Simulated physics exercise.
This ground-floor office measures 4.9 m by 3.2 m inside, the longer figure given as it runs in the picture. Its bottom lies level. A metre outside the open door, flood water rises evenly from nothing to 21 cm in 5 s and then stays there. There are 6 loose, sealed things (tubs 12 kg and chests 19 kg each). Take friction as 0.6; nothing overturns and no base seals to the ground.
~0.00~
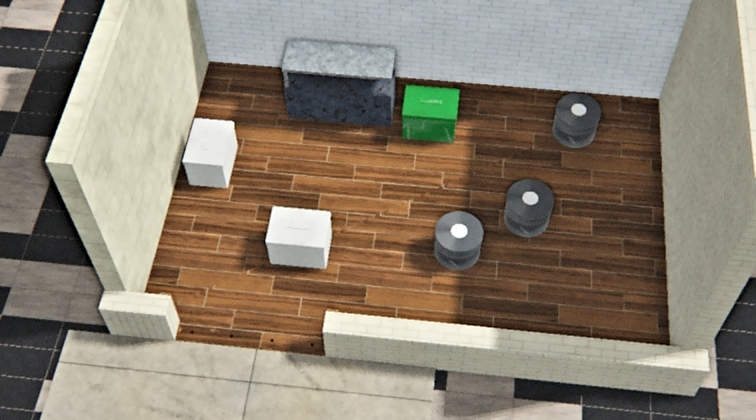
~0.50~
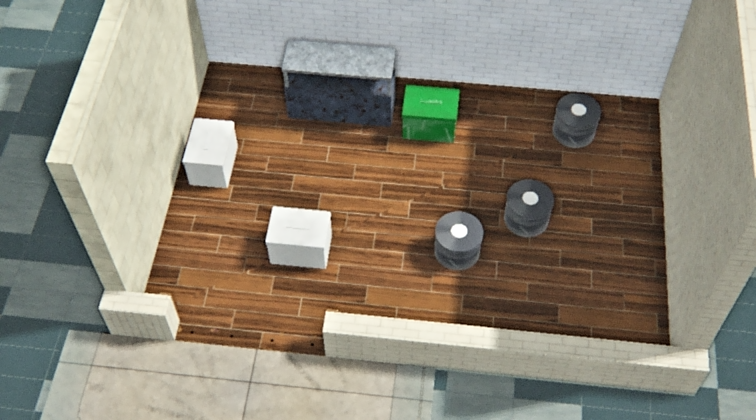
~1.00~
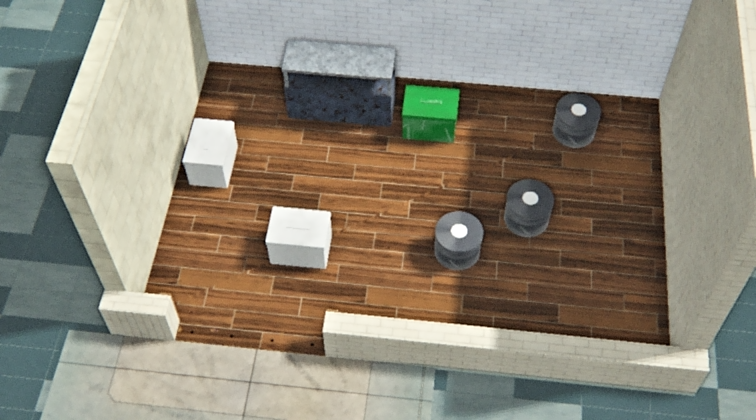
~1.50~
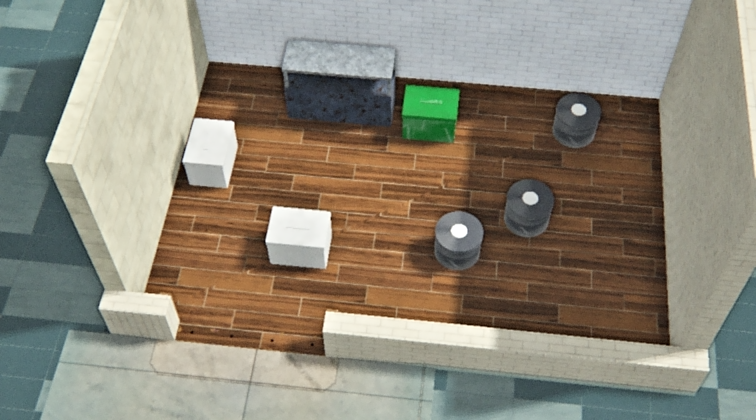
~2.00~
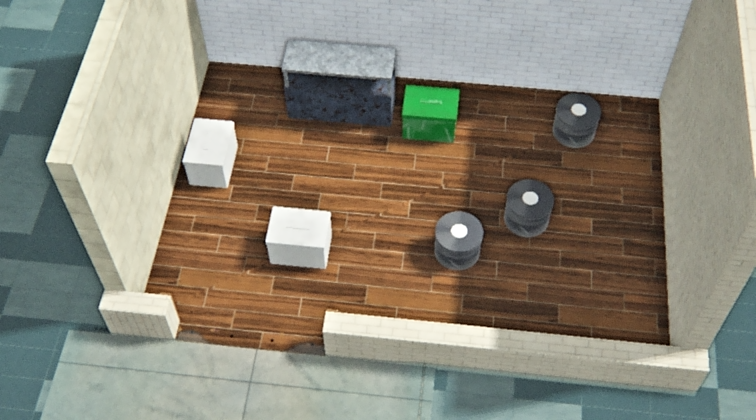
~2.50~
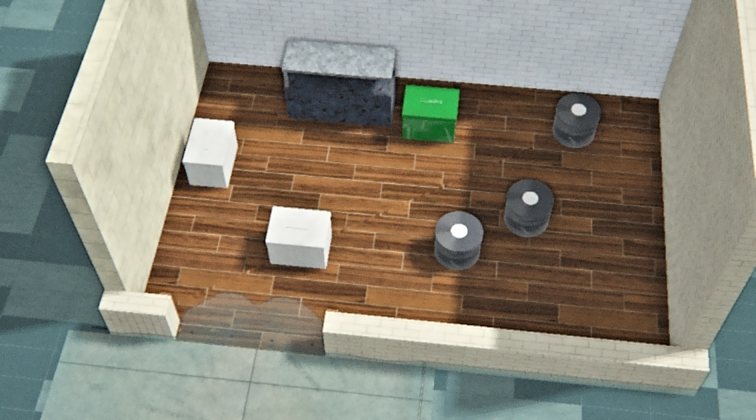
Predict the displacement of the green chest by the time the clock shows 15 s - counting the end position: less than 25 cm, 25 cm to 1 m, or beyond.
The green chest ends far away.
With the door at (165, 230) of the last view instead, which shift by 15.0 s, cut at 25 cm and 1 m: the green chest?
Then the green chest holds its place.
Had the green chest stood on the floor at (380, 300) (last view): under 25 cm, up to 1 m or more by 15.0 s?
It moves a short way.
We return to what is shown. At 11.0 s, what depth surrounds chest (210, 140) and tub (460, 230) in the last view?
Roughly 13 and 5 cm.
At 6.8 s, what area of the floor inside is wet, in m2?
About 11.0 m2.
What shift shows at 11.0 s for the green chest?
Roughly 120 cm by then.
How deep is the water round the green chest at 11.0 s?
Roughly 11 cm.
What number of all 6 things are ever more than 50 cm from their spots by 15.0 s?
I count 5.
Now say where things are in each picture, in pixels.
The first frame shows the green chest at (431, 102), on the bottom; 0.0 m2 under water; 0 of 6 have shifted.
The second frame shows the green chest at (431, 102) rests on the ground; 0.0 m2 under water; 0 of 6 have shifted.
The third frame shows the green chest at (431, 102), on the bottom; 0.0 m2 under water; 0 of 6 have shifted.
The fourth frame shows the green chest at (431, 102), on the bottom; water covers 0.0 m2; 0 of 6 have shifted.
The fifth frame shows the green chest at (431, 102) rests on the ground; water covers 0.0 m2; 0 of 6 have shifted.
The sixth frame shows the green chest at (431, 102) rests on the ground; 0.3 m2 under water; 0 of 6 have shifted.
After 3.5 s the green chest is near (431, 102), 0.0 m from its start, aground; 0 afloat.
After 6.8 s the green chest is near (431, 102), 0.0 m from its start, aground; 1 afloat.
After 11.0 s the green chest is near (550, 93), 1.2 m from its start, afloat; 4 afloat.
After 15.0 s the green chest is near (648, 133), 2.2 m from its start, afloat; 6 afloat.
